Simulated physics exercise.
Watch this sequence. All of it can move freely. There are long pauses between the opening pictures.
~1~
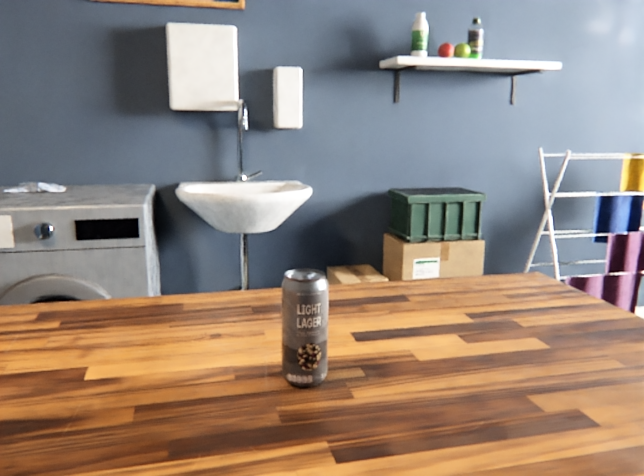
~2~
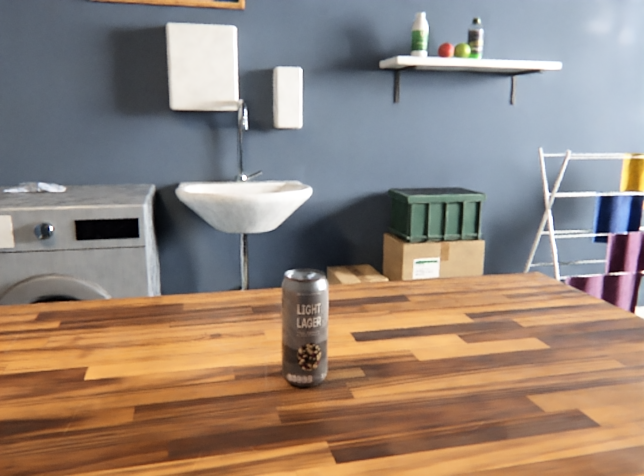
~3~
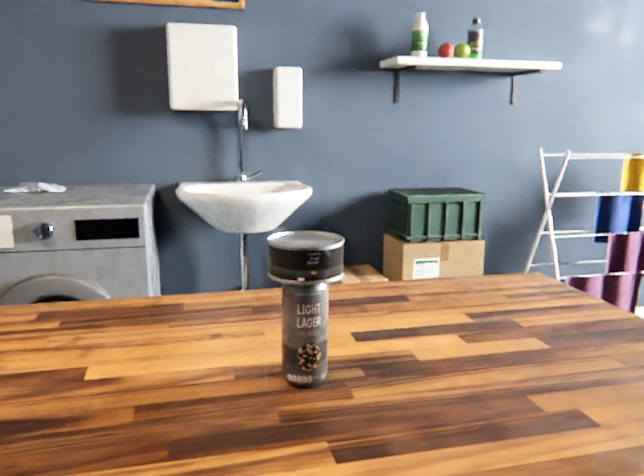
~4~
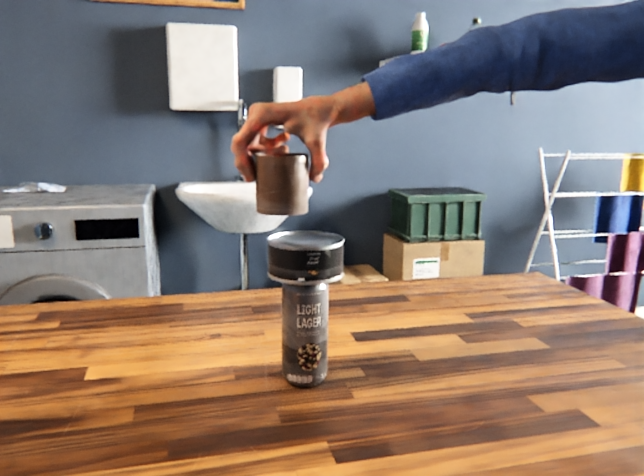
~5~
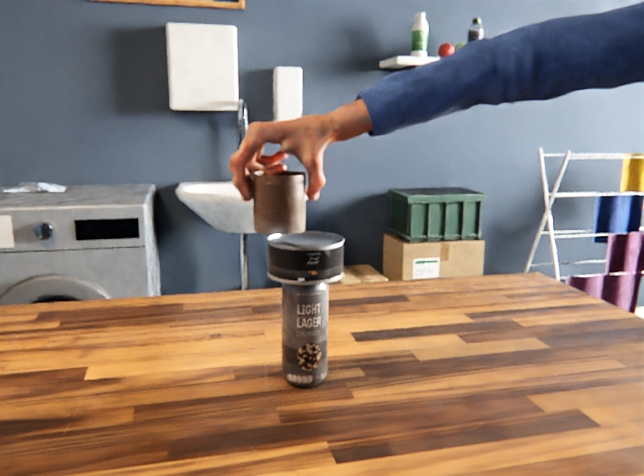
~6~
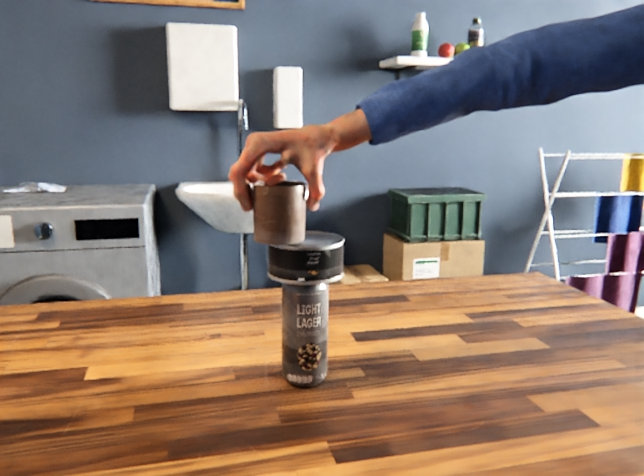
A hand in a blue sleeve reaches in from the upper right, lowering a brown cup, in a fixed, slightly raised view across a striped wooden table in a grey-blue utility room. A grey can stands near the middle, with a sink, washing machine and crates behind. After the can stands alone, a round black tin appears on top, then the cup descends to the tin, leftward of its centre, still held.
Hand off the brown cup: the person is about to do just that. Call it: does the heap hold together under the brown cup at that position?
It holds together.
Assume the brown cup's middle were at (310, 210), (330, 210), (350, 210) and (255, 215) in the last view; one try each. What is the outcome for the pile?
Well, on the first go it stays steady, on the second it stays steady, on the third it tumbles down, and on the fourth it tumbles down.
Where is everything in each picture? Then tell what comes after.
In the first picture, the last thing is not in view yet; grey can (305, 328).
In the second picture, the last thing is not in view yet; grey can (305, 328).
In the third picture, the last thing is not in view yet; grey can (305, 328).
The fourth picture shows coming down; brown cup (282, 183); grey can (305, 328).
The fifth picture shows coming down; brown cup (279, 202); grey can (305, 328).
The sixth picture shows in place under the hand; brown cup (279, 212); grey can (305, 328).
Then, 0.30 s on from there, no change.
Then, 0.70 s on from there, brown cup resting near (279, 212).
In the end, all 3 unmoved. At the end, from the last picture's camera, brown cup near (279, 212). The pile stays up.
